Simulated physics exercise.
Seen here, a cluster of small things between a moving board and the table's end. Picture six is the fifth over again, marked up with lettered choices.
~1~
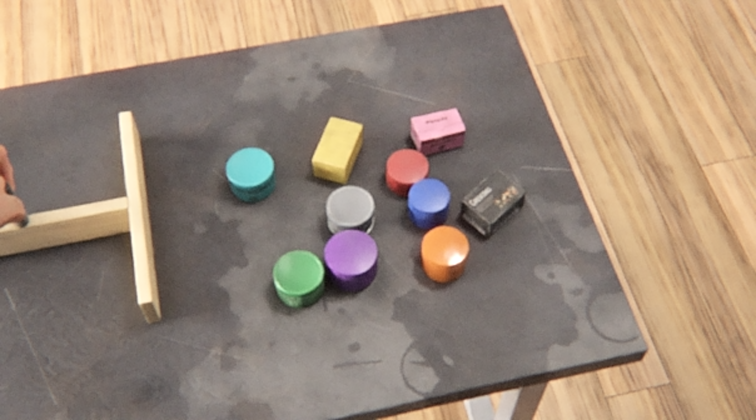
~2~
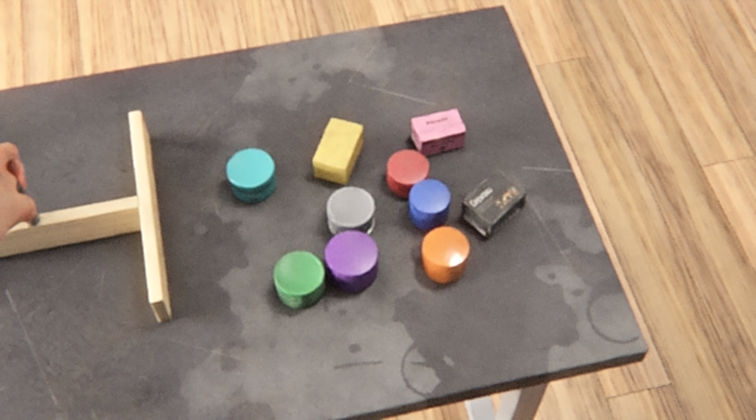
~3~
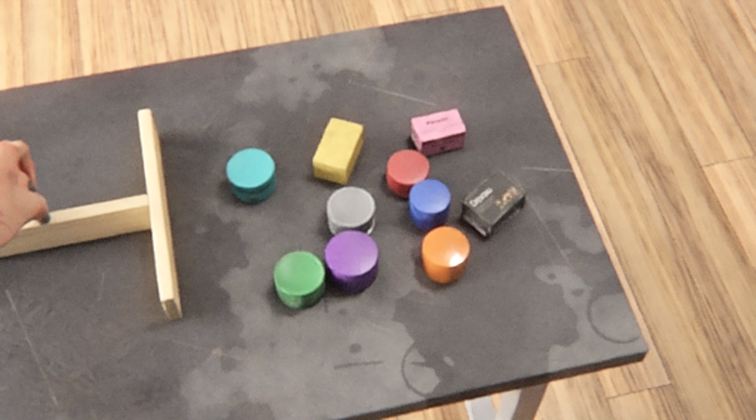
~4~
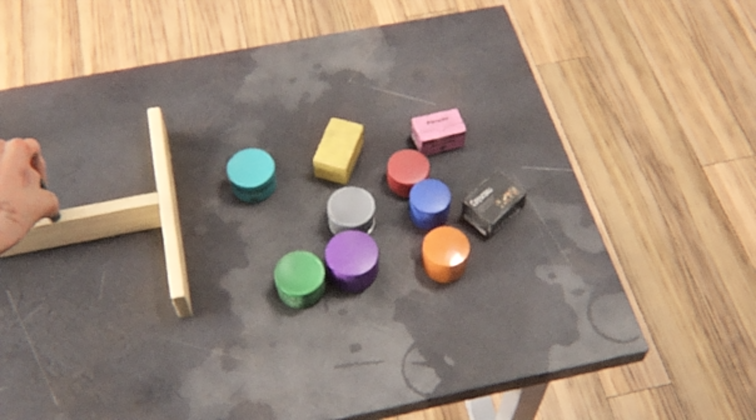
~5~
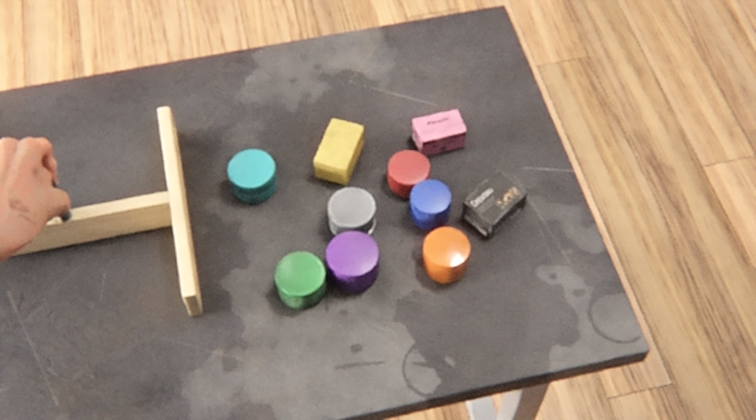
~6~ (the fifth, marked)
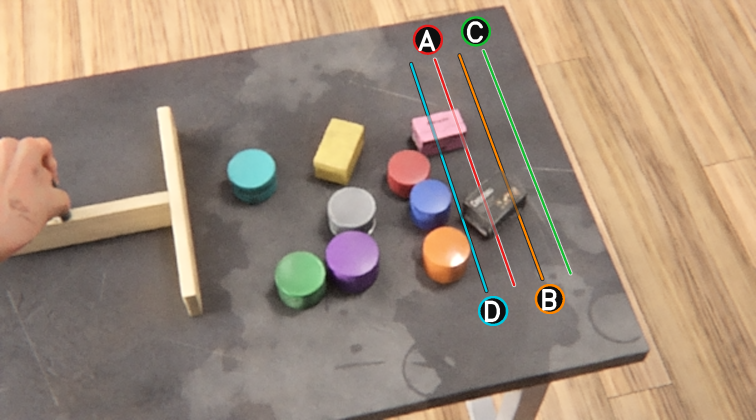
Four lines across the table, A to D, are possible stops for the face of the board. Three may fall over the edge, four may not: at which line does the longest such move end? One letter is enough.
As far as mark B.
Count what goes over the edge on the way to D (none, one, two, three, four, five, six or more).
By then, none.
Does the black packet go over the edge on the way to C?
Yes.
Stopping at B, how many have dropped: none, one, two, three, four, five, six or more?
By then, two.
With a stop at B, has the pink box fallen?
Yes.
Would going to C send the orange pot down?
By then, no.
On the marked copy, A at (471, 163); B at (498, 158); C at (524, 153); D at (446, 168).
Following B. Soon after the start, board (295, 173); green jar (348, 274); purple tin (391, 251).
Later, board (411, 151); pink box (483, 121); black packet (512, 211).
In the end, board (497, 135); black packet over the edge; pink box over the edge; two fallen.
As for the rest, A is within the limit but short; C drops four; D is within the limit but short.
